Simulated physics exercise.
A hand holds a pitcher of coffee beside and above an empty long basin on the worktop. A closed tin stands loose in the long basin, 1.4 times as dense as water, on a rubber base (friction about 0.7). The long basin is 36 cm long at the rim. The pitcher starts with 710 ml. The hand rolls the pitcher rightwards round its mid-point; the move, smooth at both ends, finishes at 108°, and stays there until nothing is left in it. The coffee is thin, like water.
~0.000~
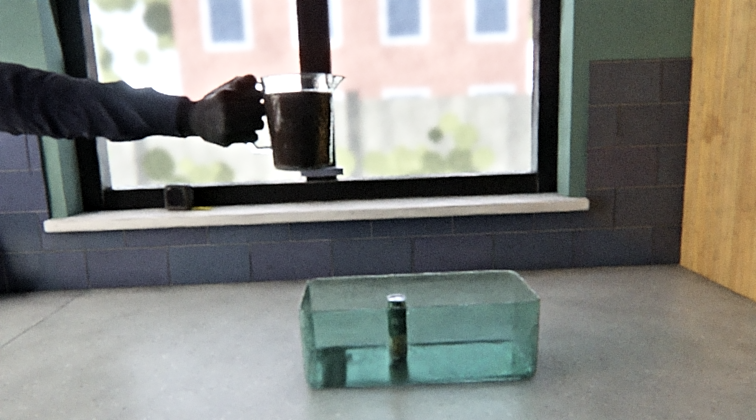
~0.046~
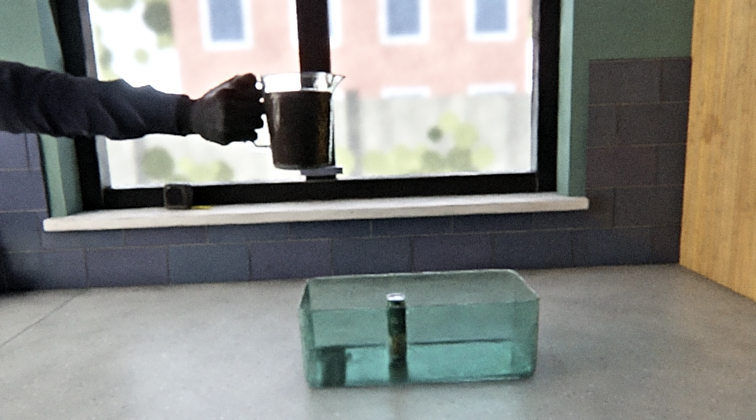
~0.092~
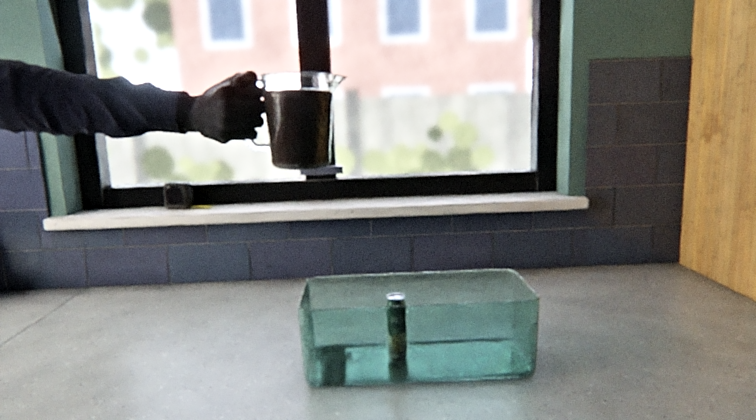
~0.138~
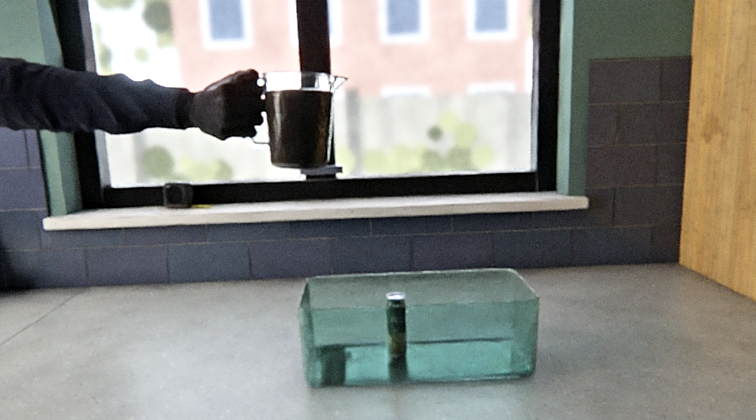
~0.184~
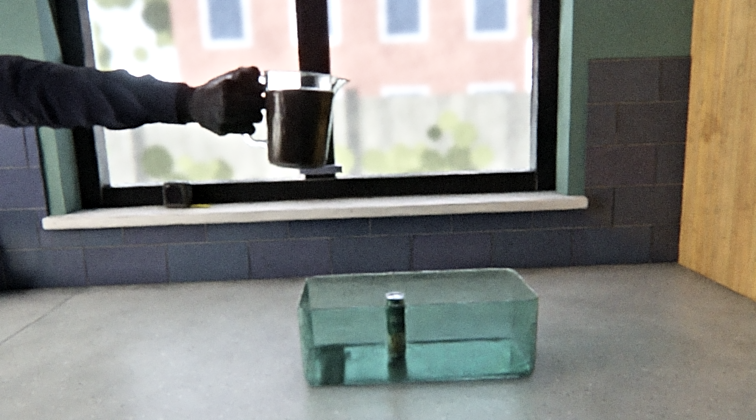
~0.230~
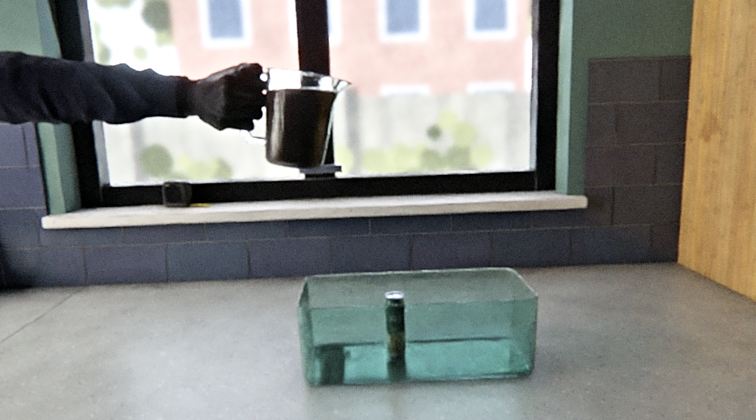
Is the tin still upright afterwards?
It remains upright.
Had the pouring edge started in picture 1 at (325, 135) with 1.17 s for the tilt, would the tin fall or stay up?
Then it goes over.
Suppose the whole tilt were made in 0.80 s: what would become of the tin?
The tin stays up.
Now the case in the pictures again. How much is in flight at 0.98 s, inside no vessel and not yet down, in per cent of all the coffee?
About 34 per cent.
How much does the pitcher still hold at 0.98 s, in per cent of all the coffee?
Some 28 per cent.
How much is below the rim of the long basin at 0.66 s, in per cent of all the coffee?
Near 0 in a hundred.
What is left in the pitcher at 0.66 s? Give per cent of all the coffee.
Some 84 per cent.
By 0.66 s the tilt is 65° and 84 per cent is still to pour; the tin stands where it began.
By 0.98 s the tilt is 101° and 29 per cent is still to pour; the tin stands where it began.
By 1.31 s the tilt is 108° and 1 per cent is still to pour; the tin stands where it began.
By 1.67 s the tilt is 108° and 0 per cent is still to pour; the tin stands where it began.
At rest the tin stands where it began.
